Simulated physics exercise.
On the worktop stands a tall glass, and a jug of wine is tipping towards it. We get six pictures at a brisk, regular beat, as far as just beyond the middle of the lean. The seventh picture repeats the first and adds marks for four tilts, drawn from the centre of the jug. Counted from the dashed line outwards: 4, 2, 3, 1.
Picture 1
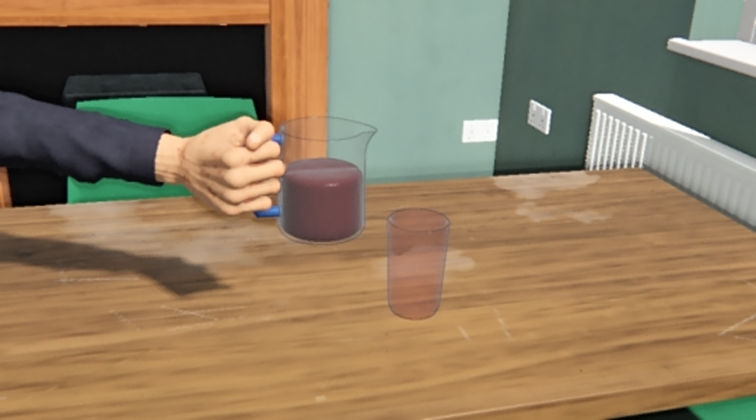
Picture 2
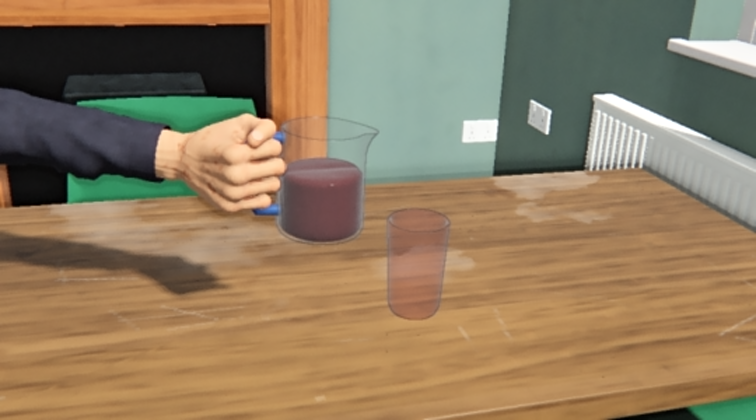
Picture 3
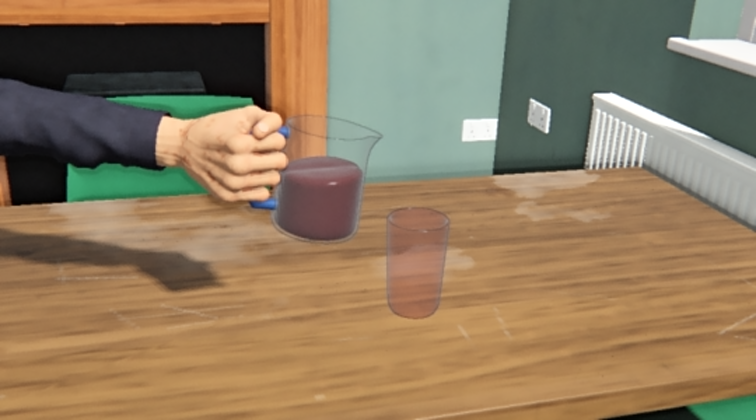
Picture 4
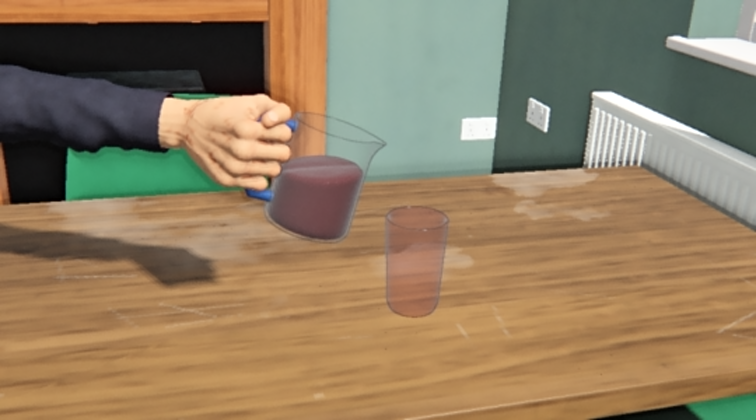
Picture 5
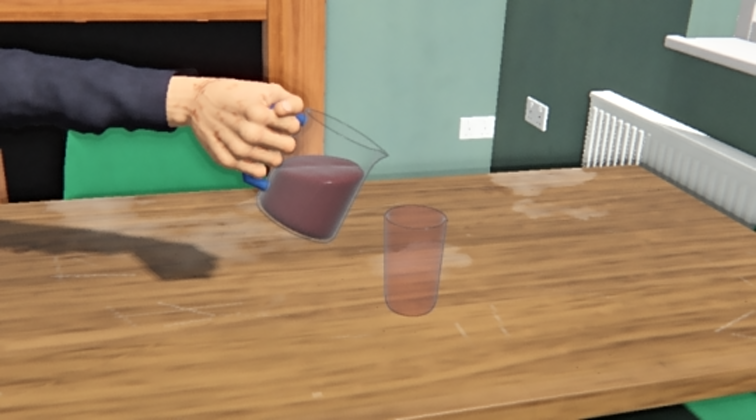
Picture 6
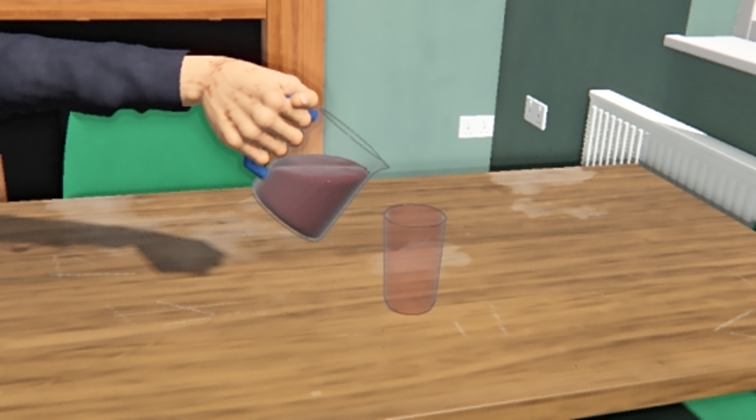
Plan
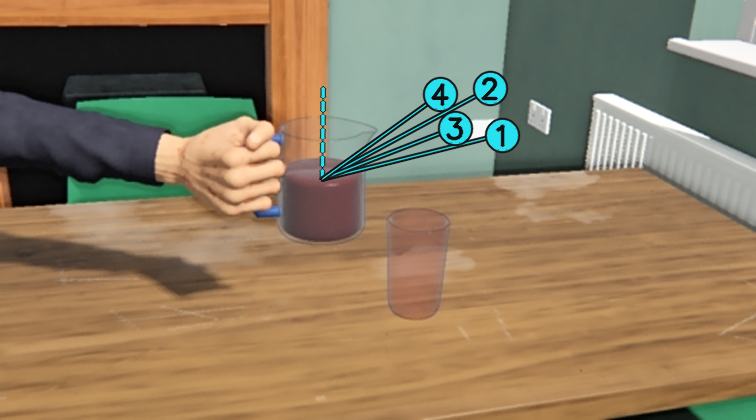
A hand holding a jug of dark red wine by its blue handle tilted it gradually to the right, its lip lowering near a tall glass on the wooden table, with nothing poured out.
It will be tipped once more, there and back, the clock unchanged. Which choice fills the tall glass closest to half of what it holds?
Best: 3.
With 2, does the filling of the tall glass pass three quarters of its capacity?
No, less.
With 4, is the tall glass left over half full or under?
Under.
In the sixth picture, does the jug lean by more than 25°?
Yes.
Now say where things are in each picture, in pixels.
In the first picture, upright, lip at (375, 129); rim of the tall glass round (419, 219); nothing has left yet.
In the second picture, tipped about 2°, lip at (377, 131); nothing has left yet.
In the third picture, tipped about 8°, lip at (381, 135); nothing has left yet.
In the fourth picture, tipped about 17°, lip at (385, 142); nothing has left yet.
In the fifth picture, tipped about 28°, lip at (387, 153); nothing has left yet.
In the sixth picture, tipped about 39°, lip at (388, 166); nothing has left yet.
In cyan, 1 at (486, 138); 2 at (475, 96); 3 at (439, 133); 4 at (426, 104).
With 1, the tall glass ends with about 64 % of what it can hold; 3 % of the wine is spilt.
With 2, the tall glass ends with about 29 % of what it can hold.
With 3, the tall glass ends with about 48 % of what it can hold.
With 4, the tall glass ends with about 13 % of what it can hold.
